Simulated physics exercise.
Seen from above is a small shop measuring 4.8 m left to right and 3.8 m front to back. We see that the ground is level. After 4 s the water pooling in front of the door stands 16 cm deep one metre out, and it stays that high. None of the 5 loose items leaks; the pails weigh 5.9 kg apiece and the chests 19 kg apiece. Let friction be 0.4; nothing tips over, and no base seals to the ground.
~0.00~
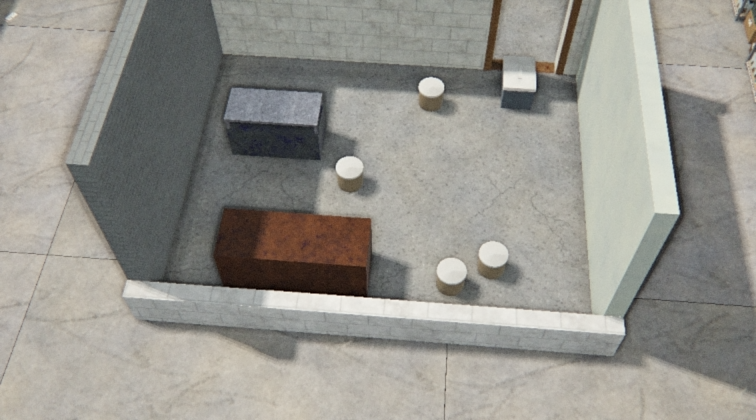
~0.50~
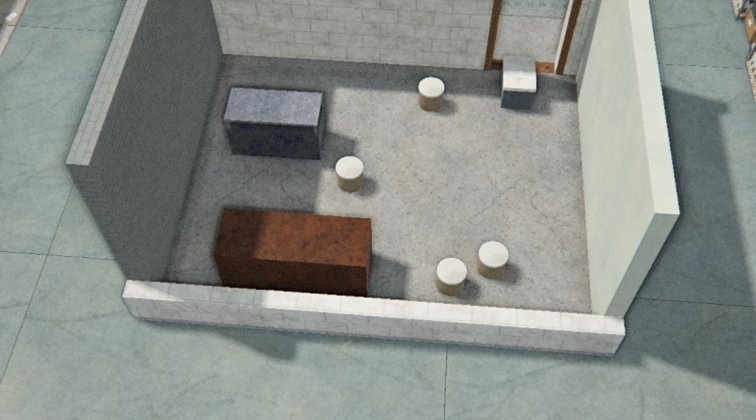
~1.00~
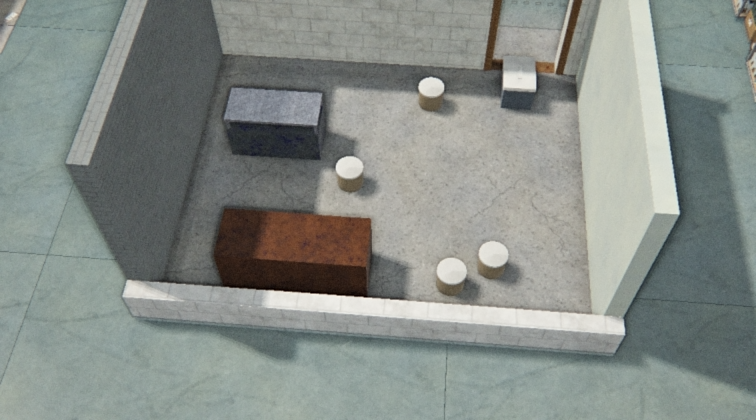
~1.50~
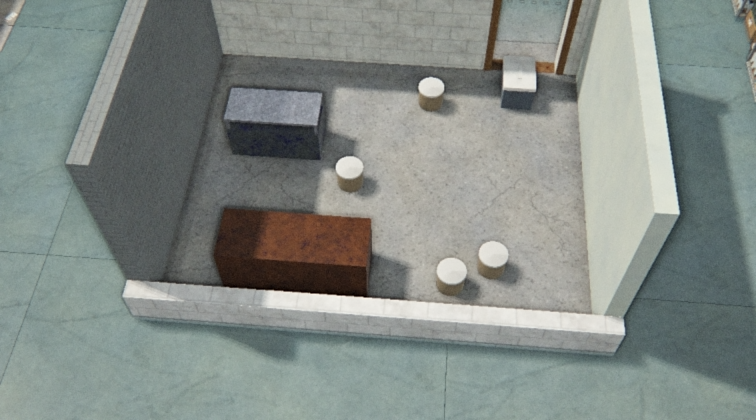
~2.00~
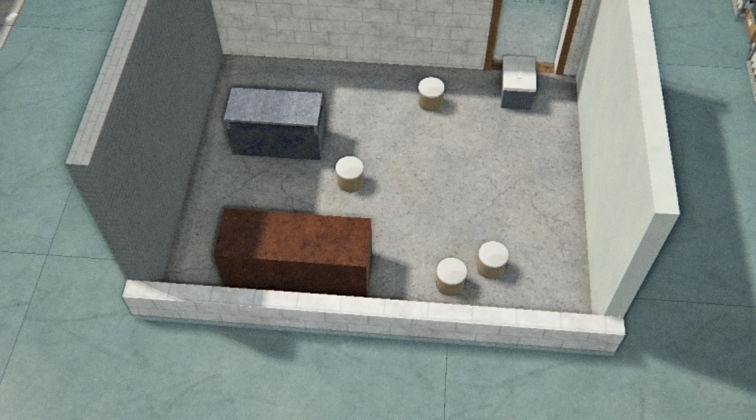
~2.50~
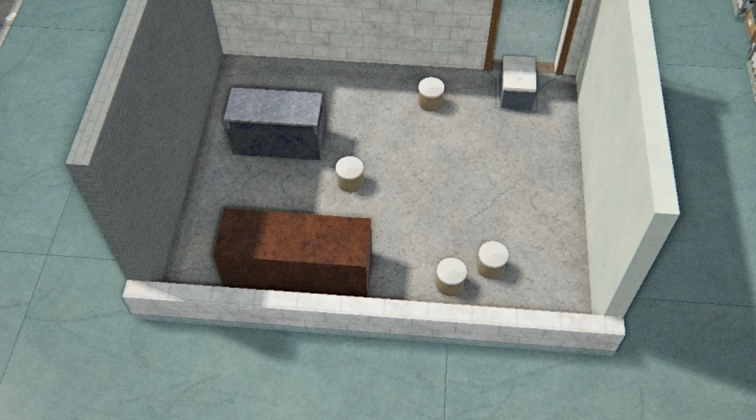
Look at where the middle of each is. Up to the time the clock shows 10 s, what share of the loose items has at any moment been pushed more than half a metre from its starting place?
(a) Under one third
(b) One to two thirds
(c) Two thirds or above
Under one third (a).
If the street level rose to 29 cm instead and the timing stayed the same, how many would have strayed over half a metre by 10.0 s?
Then it comes to 4.
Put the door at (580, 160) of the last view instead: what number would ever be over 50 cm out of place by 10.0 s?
The answer then is 0.
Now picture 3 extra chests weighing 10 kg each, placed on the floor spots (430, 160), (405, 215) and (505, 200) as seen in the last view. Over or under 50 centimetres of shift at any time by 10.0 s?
Result by item, in order: Inside the cutoff, inside the cutoff, inside the cutoff.
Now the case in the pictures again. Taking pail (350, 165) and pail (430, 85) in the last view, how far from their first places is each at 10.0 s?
First 0 cm, then 10 cm.
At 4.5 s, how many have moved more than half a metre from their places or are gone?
I make it 0.
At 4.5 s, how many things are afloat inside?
At that instant the tally stands at 0.
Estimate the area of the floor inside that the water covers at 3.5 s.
Wet: Near 1.0 m2.
After 3.5 s 0 of 5 are over 50 cm from their spots; 0 afloat.
After 4.5 s 0 of 5 are over 50 cm from their spots; 0 afloat.
After 7.0 s 0 of 5 are over 50 cm from their spots; 0 afloat.
After 10.0 s 1 of 5 are over 50 cm from their spots, and 1 have been at some point; 0 afloat.
